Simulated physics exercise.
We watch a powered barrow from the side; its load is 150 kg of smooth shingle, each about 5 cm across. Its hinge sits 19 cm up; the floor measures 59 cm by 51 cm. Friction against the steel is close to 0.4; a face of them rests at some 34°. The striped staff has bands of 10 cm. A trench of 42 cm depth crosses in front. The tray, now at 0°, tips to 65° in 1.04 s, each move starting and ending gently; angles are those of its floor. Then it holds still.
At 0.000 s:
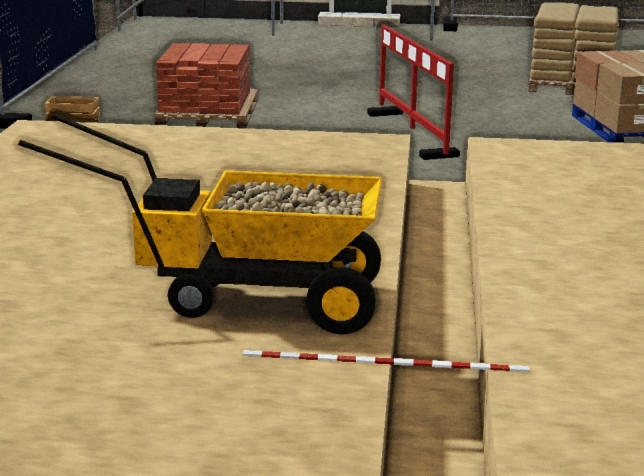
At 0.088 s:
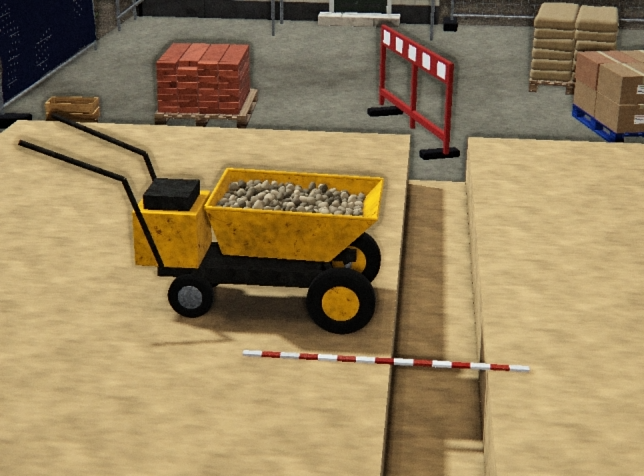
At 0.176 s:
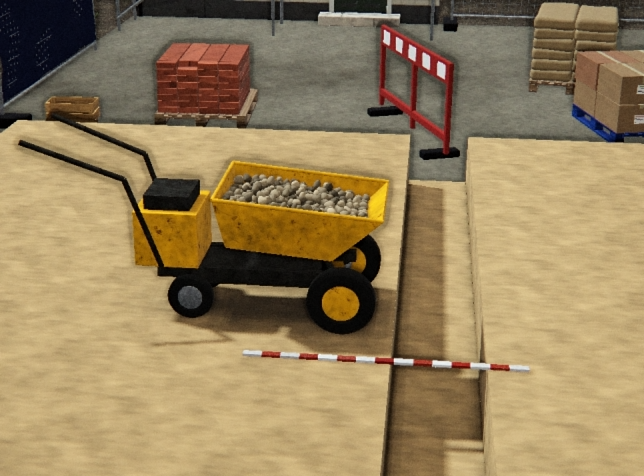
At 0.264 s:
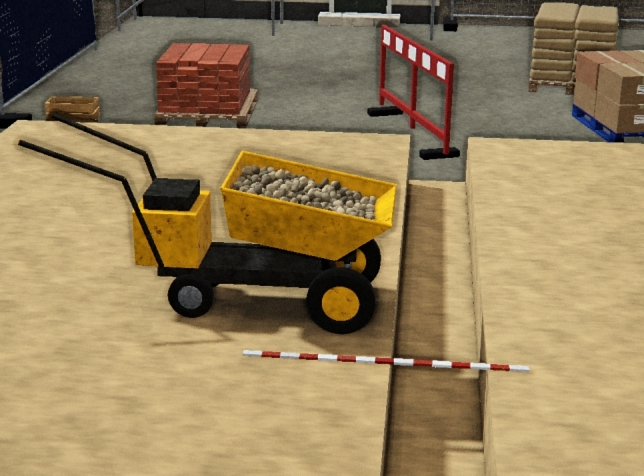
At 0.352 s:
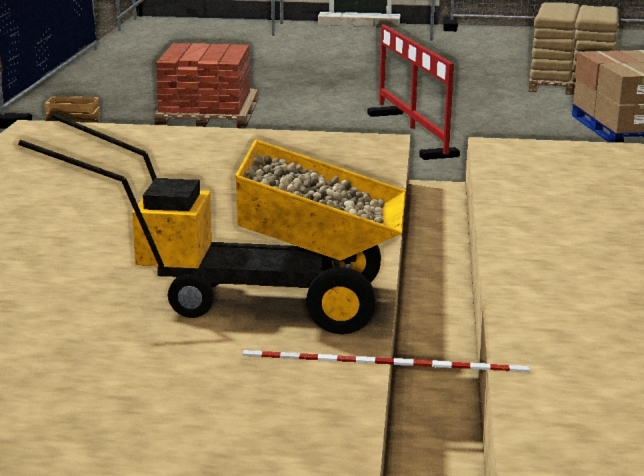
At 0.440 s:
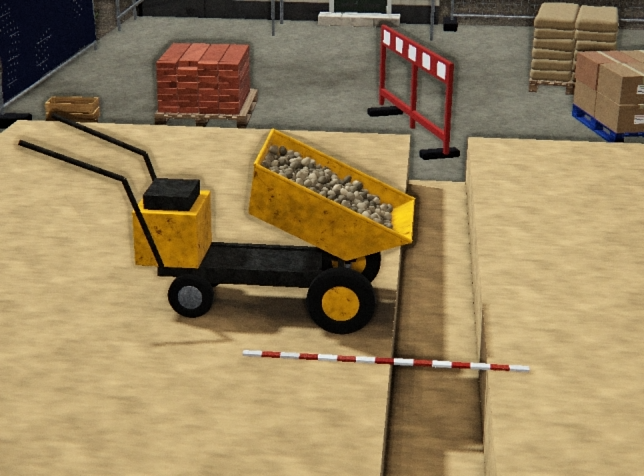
The yellow tray of a powered barrow, heaped with smooth grey shingle, starts level and tilts gently, then steeper, its back end rising and its lip lowering to the right. The barrow's black handles, dark wheels and chassis stay still beside a trench crossed by a red-and-white staff. The unmoving side view shows a sandy building site with red bricks, a barrier, sacks and boxes behind.
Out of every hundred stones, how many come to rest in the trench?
Some 59 per cent of it.
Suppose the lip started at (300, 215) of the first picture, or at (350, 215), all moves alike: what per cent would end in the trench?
First some 100, then 90 per cent.
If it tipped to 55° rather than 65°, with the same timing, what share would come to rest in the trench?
It would be near 55 per cent.
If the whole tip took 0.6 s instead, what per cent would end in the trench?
Then about 45 per cent.
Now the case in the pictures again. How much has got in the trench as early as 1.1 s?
Some 25 per cent.
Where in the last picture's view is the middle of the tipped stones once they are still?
Near (474, 364).
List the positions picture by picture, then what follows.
In the first picture, the tray is at 0°, its lip at (375, 219); the top of the load is at (277, 197).
In the second picture, lip at (377, 219), floor tilted 1°, highest stones at (270, 194); the stones move at 0.3 m/s on average.
In the third picture, lip at (383, 222), floor tilted 5°, highest stones at (263, 188); the stones move at 0.5 m/s on average.
In the fourth picture, the tray is at 10°, its lip at (391, 226); the top of the load is at (257, 177); the stones move at 0.6 m/s on average.
In the fifth picture, the tray is at 17°, its lip at (401, 233); the top of the load is at (266, 168); the stones move at 0.8 m/s on average.
In the sixth picture, the tray is at 25°, its lip at (412, 242); the top of the load is at (279, 157); the stones move at 0.8 m/s on average.
After 0.8 s the floor is at 55°; 100 % in the tray; the foremost stones are at (431, 257).
After 1.1 s the floor is at 65°; 63 % in the tray, 24 % in the trench, 12 % past the trench; the foremost stones are at (516, 326).
After 1.5 s the floor is at 65°; 23 % in the tray, 37 % in the trench, 39 % past the trench; the foremost stones are at (625, 319).
After 3.4 s the floor is at 65°; 0 % in the tray, 59 % in the trench, 41 % past the trench; the foremost stones are past the picture's edge.
